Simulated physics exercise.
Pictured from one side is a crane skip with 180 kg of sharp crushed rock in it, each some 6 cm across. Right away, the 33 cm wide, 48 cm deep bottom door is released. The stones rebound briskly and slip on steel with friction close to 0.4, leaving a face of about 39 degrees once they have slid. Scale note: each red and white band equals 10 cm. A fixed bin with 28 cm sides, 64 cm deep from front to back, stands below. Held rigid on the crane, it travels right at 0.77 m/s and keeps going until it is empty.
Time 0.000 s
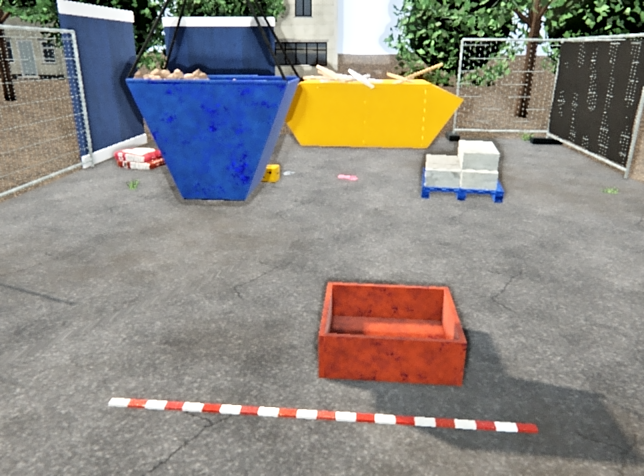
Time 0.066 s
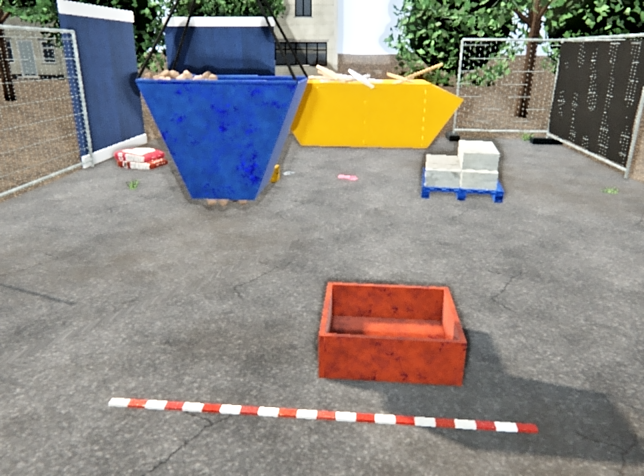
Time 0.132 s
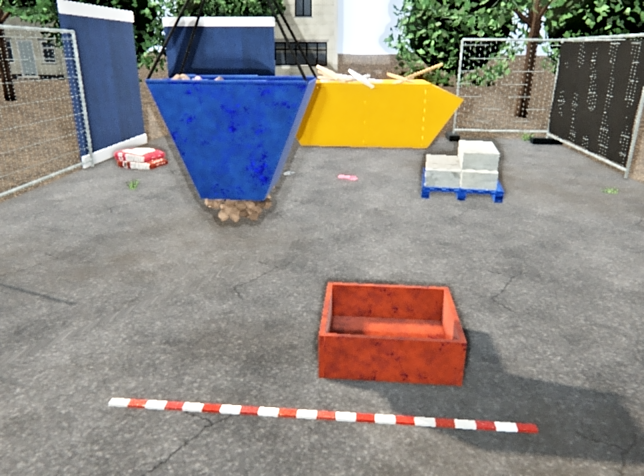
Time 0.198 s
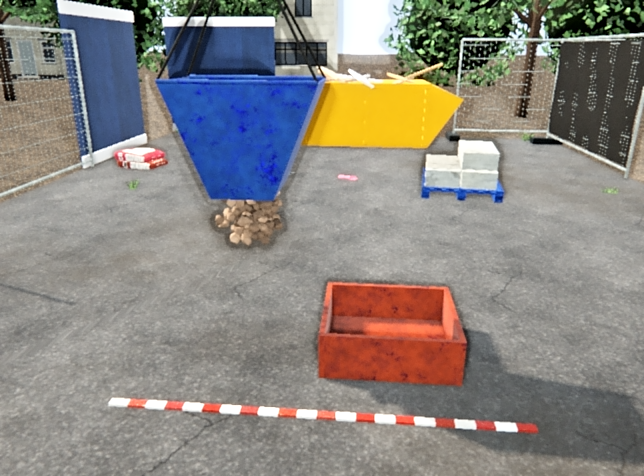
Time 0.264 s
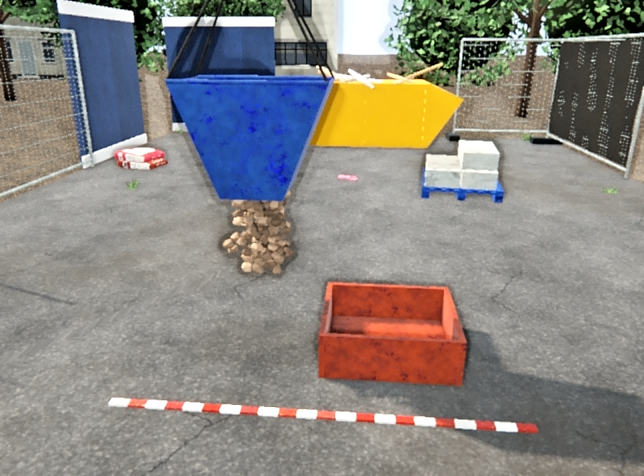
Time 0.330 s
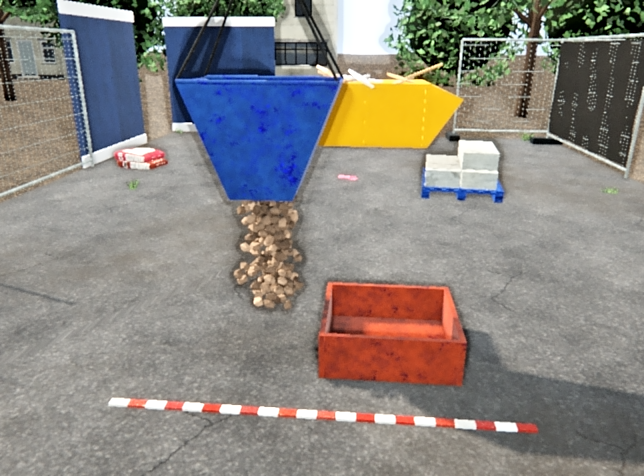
A big blue skip hanging over a paved yard moved a little to the right, and brown stones began pouring from its bottom, the stream stretching downward beside an open red box.
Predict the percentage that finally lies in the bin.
49 per cent, roughly.
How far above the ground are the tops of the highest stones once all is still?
About 28 cm above the ground.
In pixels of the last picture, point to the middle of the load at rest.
About (333, 335).
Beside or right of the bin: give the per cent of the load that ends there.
Roughly 5 percent.
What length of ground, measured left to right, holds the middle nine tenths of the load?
The stretch runs about 120 cm.
After 0.7 s, 26 % in the crane skip, 65 % falling or lying left of the bin, 8 % falling or lying in the bin; the stones farthest right are at (359, 196).
After 1.1 s, 0 % in the crane skip, 48 % falling or lying left of the bin, 49 % falling or lying in the bin, 3 % falling or lying beside or right of the bin; the stones farthest right are at (433, 337).
After 1.7 s, 0 % in the crane skip, 48 % falling or lying left of the bin, 49 % falling or lying in the bin, 3 % falling or lying beside or right of the bin; the stones farthest right are at (446, 342).
After 2.6 s, 0 % in the crane skip, 48 % falling or lying left of the bin, 49 % falling or lying in the bin, 3 % falling or lying beside or right of the bin; the stones farthest right are at (446, 342).
After 4.5 s, 0 % in the crane skip, 48 % left of the bin, 49 % in the bin, 3 % beside or right of the bin; the stones farthest right are at (446, 342).
